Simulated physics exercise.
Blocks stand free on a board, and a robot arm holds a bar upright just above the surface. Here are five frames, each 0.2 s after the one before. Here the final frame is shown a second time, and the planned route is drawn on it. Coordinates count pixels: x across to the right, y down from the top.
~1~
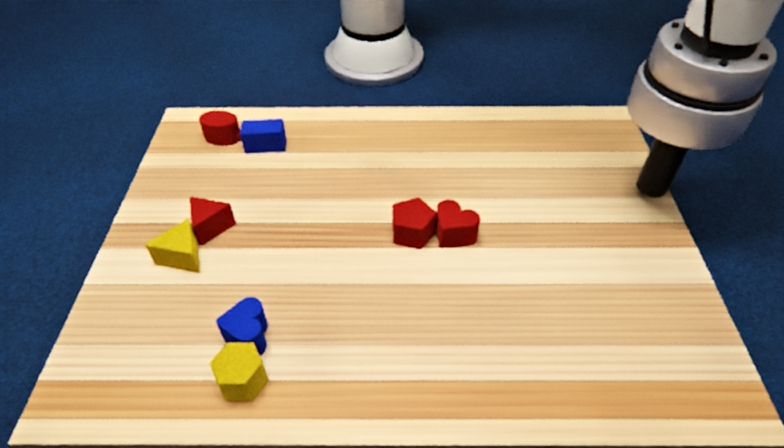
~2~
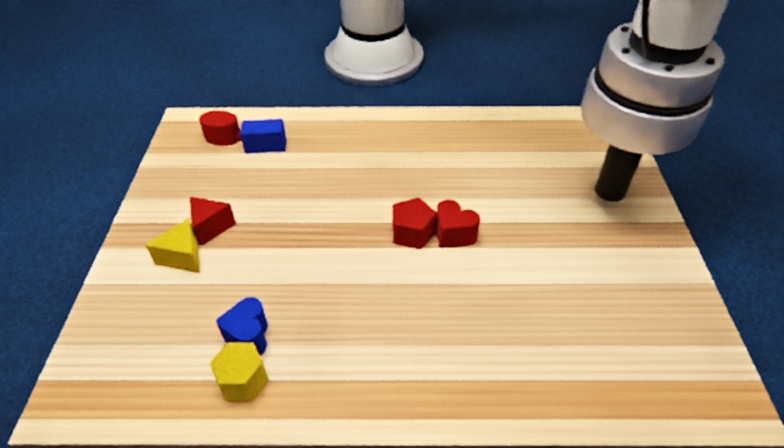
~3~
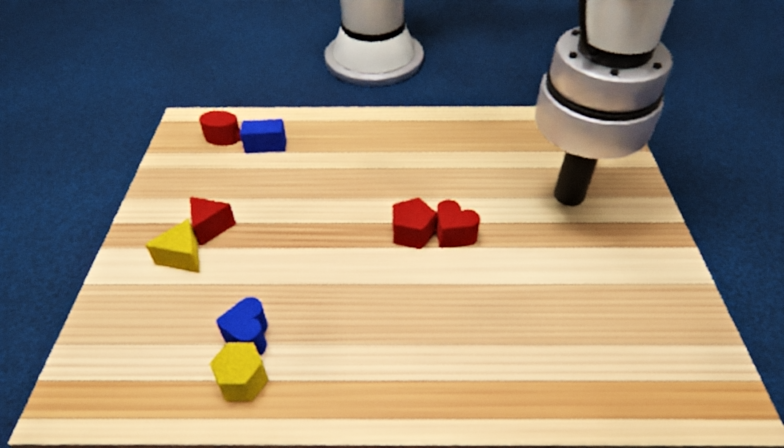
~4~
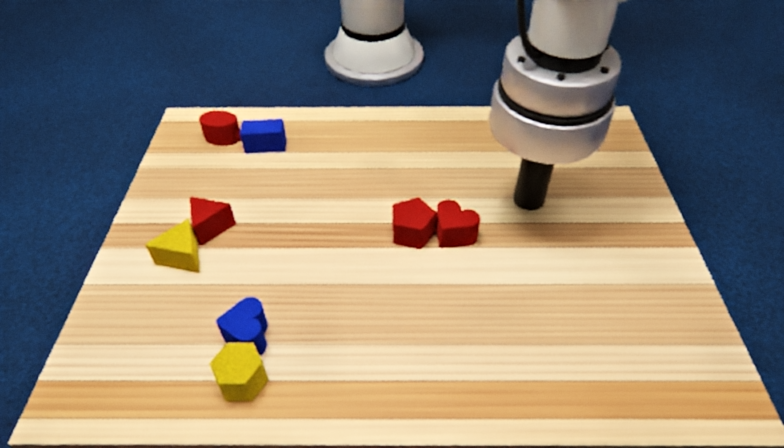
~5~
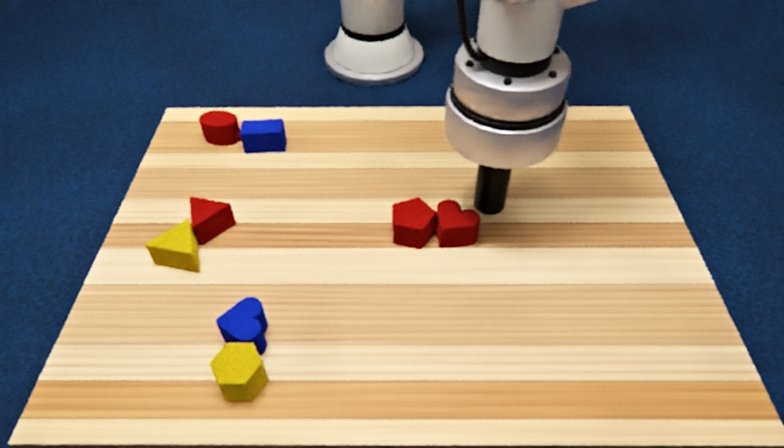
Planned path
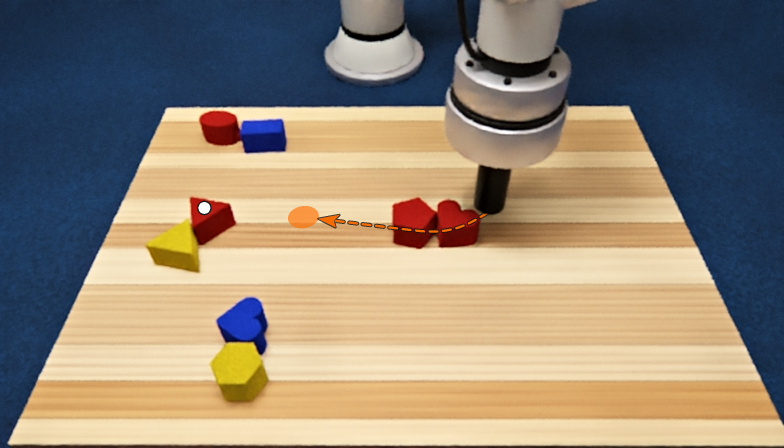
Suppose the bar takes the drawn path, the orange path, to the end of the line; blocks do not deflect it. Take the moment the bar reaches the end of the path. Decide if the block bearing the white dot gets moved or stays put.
It is not moved.
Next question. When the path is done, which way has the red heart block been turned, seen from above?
From the top, the block rotates counterclockwise.
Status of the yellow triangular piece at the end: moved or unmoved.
That block stands still.
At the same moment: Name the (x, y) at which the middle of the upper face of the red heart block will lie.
It is going to be at (424, 235).
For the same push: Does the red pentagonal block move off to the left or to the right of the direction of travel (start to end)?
Facing the way the path runs, start to end, you'll find the red pentagonal block has shifted left.
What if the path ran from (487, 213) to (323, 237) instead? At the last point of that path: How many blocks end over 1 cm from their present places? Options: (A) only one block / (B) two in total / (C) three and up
That would be B.
The drawn path runs from (487, 213) over (431, 232) and (366, 225) to (303, 217); the dot is on the red triangular piece.
What follows on the original path. One third of the way, bar (430, 223); red pentagonal block (385, 219), turned 65° clockwise; red heart block (425, 234), turned 25° anticlockwise.
Two thirds of the way, bar (364, 216); red pentagonal block (334, 225), turned 15° clockwise; red heart block (424, 235), turned 35° anticlockwise.
At the end, bar (302, 208); yellow triangular piece not moved; red triangular piece not moved; red pentagonal block (319, 227), turned 35° anticlockwise; red heart block (424, 235), turned 35° anticlockwise.
